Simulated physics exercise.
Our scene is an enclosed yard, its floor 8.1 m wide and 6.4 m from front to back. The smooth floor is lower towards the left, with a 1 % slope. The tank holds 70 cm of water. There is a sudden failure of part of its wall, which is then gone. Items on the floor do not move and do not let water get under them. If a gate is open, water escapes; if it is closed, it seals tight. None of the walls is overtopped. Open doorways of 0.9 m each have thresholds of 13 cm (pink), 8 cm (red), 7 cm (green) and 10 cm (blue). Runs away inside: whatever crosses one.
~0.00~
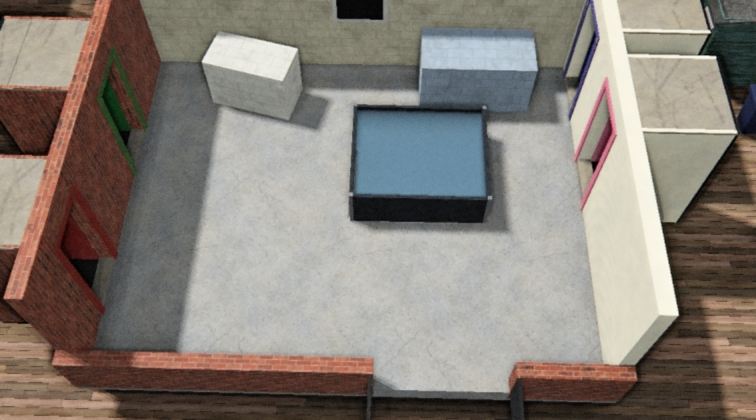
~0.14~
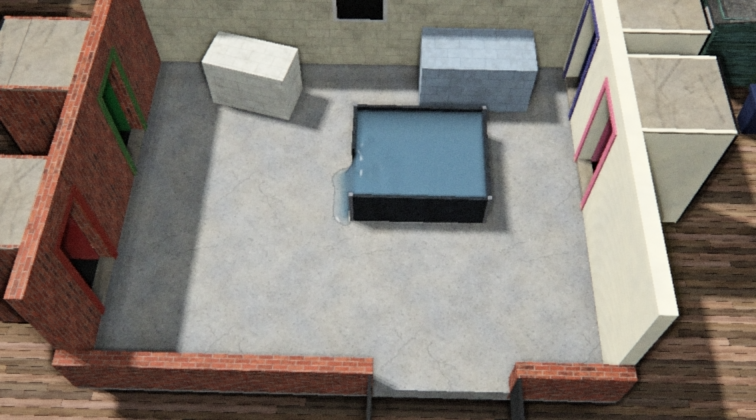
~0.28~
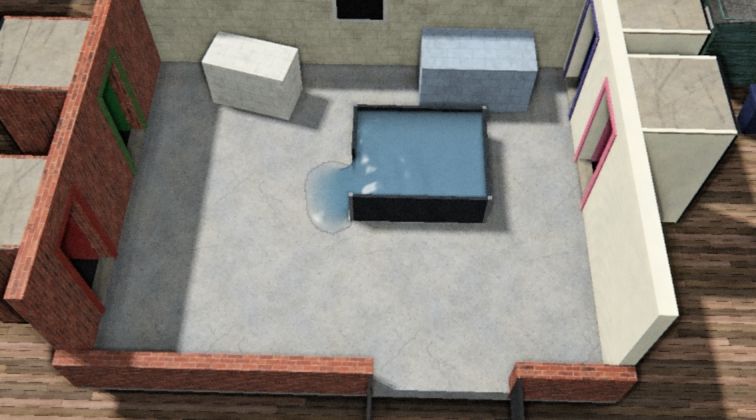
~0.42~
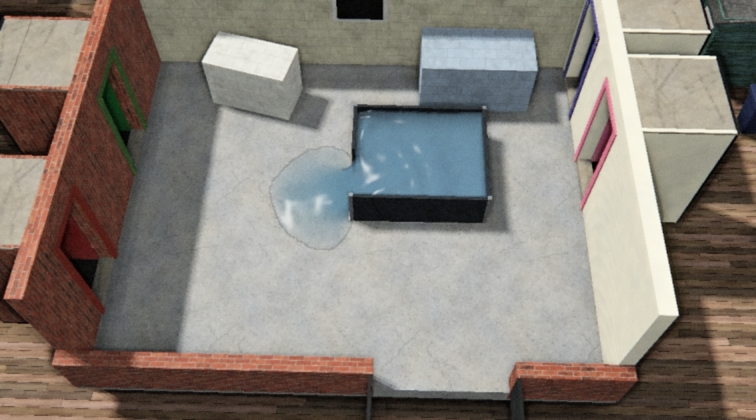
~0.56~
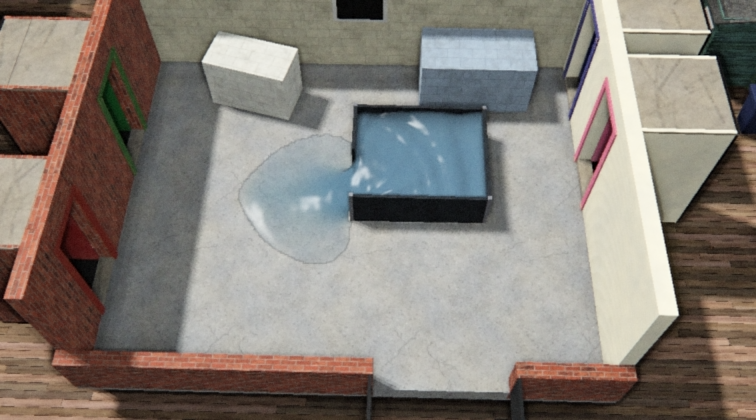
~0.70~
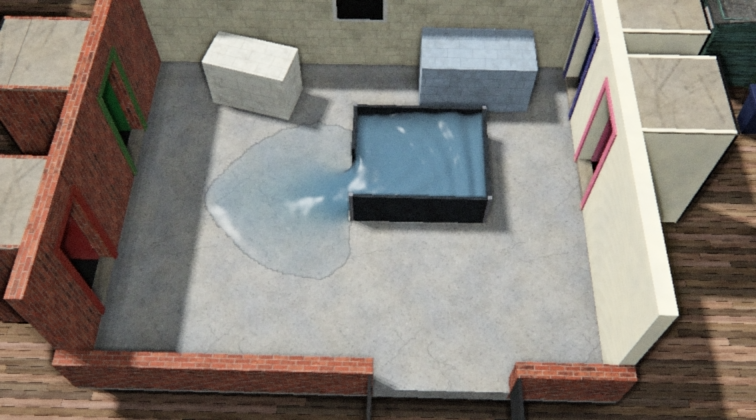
Water burst out through the left side of a dark-walled tank in a walled yard, then spread leftward across the grey floor in a widening, thinning pool while ripples crossed the tank's surface.
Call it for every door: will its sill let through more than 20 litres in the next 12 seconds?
Pink door - it will not, red door - it will, green door - it will, blue door - it will not.
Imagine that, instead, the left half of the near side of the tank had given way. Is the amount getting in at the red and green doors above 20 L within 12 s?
Result against the limit at red: Limit broken; result at green: Limit held.
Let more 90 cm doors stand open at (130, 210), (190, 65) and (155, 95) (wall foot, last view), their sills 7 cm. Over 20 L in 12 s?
In that order: Beyond it, beyond it, beyond it.
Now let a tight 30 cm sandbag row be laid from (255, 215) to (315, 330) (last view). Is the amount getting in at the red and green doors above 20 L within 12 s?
Result: Red door inside the limit; green door beyond the limit.
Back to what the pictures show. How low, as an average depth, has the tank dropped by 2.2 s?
Roughly 40 centimetres.
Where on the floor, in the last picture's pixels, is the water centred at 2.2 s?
I'd put it close to (328, 194).
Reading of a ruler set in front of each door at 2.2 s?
Depths in centimetres - pink: 0, red: 20, green: 21, blue: 0.
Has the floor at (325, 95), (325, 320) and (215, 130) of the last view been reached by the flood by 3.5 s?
First spot not yet wet, second not yet wet, third submerged.
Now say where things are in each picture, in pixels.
The tank at (420, 153) is whole and still, 70 cm deep, in the first frame.
Water pours out at (354, 187) and has run 0.6 m, to (340, 220); typically 9 cm deep outside, 70 cm at the tank's back, in the second frame.
The front is at (317, 171), 0.9 m from the gap at (354, 188); 0.9 m2 of floor is under water; 70 cm left at the back of the tank, in the third frame.
Water pours out at (354, 189) and has run 1.4 m, to (276, 184); typically 8 cm deep outside, 70 cm at the tank's back, in the fourth frame.
Water pours out at (354, 189) and has run 2.0 m, to (244, 201); typically 6 cm deep outside, 68 cm at the tank's back, in the fifth frame.
Water pours out at (354, 189) and has run 2.6 m, to (210, 203); typically 4 cm deep outside, 62 cm at the tank's back, in the sixth frame.
After 1.4 s water covers 30 % of the floor and is deepest (38 cm) near (342, 197); pink door not reached, red door not reached, green door 6 cm at the sill, 0 L in, blue door not reached.
After 2.2 s water covers 40 % of the floor and is deepest (30 cm) near (341, 206); pink door not reached, red door 20 cm at the sill, 19 L in, green door 21 cm at the sill, 38 L in, blue door not reached.
After 3.5 s water covers 45 % of the floor and is deepest (28 cm) near (91, 367); pink door not reached, red door 17 cm at the sill, 79 L in, green door 18 cm at the sill, 129 L in, blue door not reached.
After 7.0 s water covers 65 % of the floor and is deepest (17 cm) near (160, 71); pink door not reached, red door 11 cm at the sill, 149 L in, green door 14 cm at the sill, 224 L in, blue door not reached.
After 12.0 s water covers 90 % of the floor and is deepest (12 cm) near (93, 356); pink door 1 cm at the sill, 0 L in, red door 10 cm at the sill, 173 L in, green door 10 cm at the sill, 276 L in, blue door 1 cm at the sill, 0 L in.
